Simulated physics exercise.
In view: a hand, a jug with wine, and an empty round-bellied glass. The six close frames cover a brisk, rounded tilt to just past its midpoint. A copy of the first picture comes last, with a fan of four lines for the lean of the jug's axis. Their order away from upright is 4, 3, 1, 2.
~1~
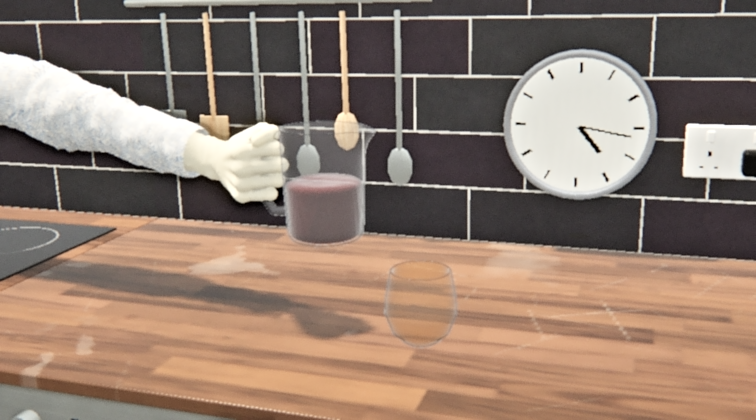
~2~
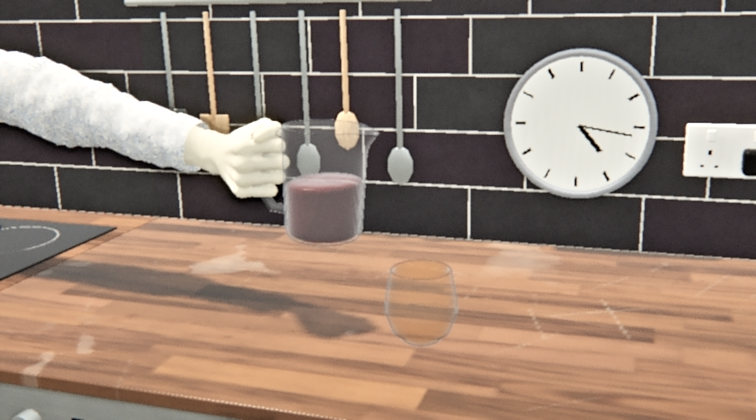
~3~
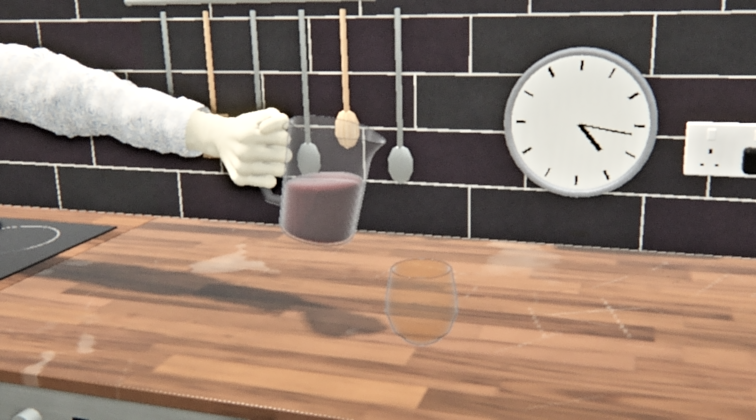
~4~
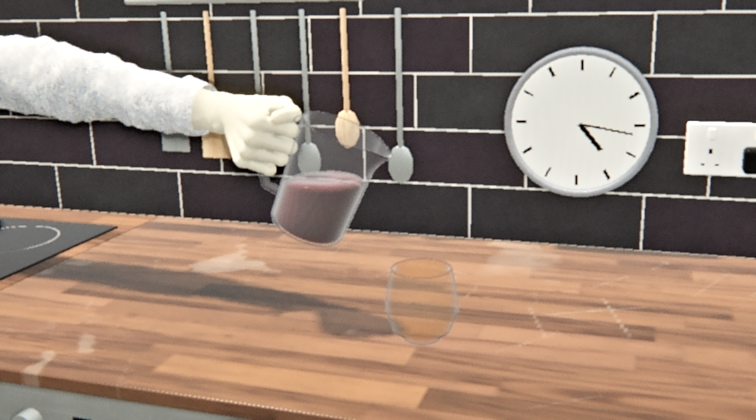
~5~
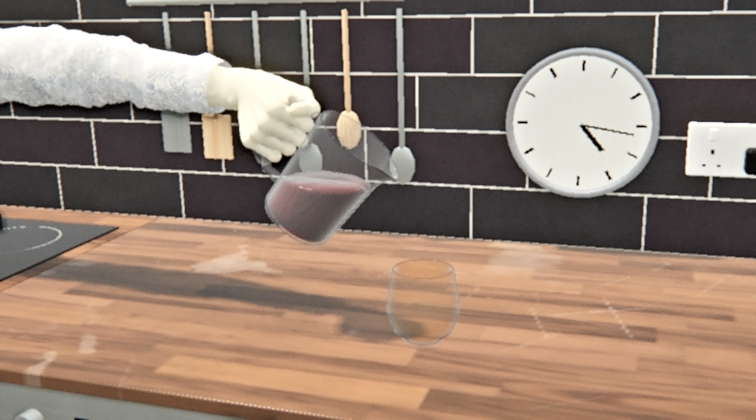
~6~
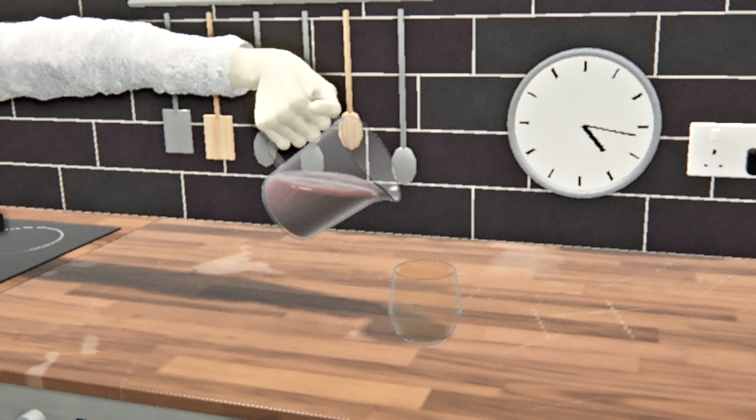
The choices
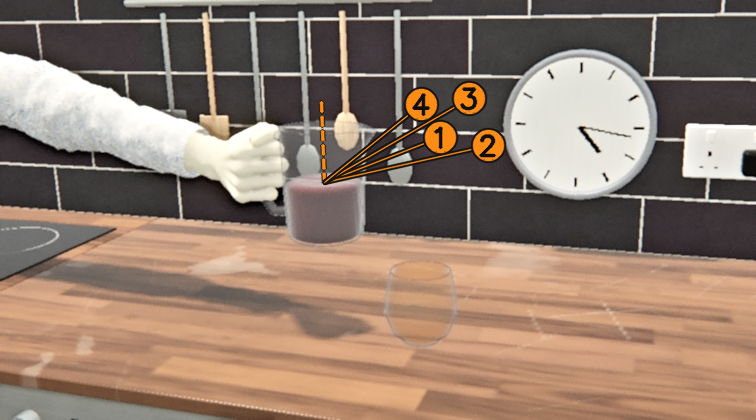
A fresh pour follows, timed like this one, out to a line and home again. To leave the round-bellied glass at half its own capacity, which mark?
Choose 2.
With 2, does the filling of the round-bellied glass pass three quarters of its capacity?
No, it does not.
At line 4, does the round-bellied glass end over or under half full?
Under half.
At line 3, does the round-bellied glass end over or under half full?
Under half.
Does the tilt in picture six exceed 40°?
Yes.
In orange, 1 at (424, 143); 2 at (472, 149); 3 at (455, 106); 4 at (408, 115).
With 1, the round-bellied glass ends with about 31 % of what it can hold.
With 2, the round-bellied glass ends with about 50 % of what it can hold; 3 % of the wine is spilt.
With 3, the round-bellied glass ends with about 13 % of what it can hold.
With 4, the round-bellied glass ends with about 2 % of what it can hold.
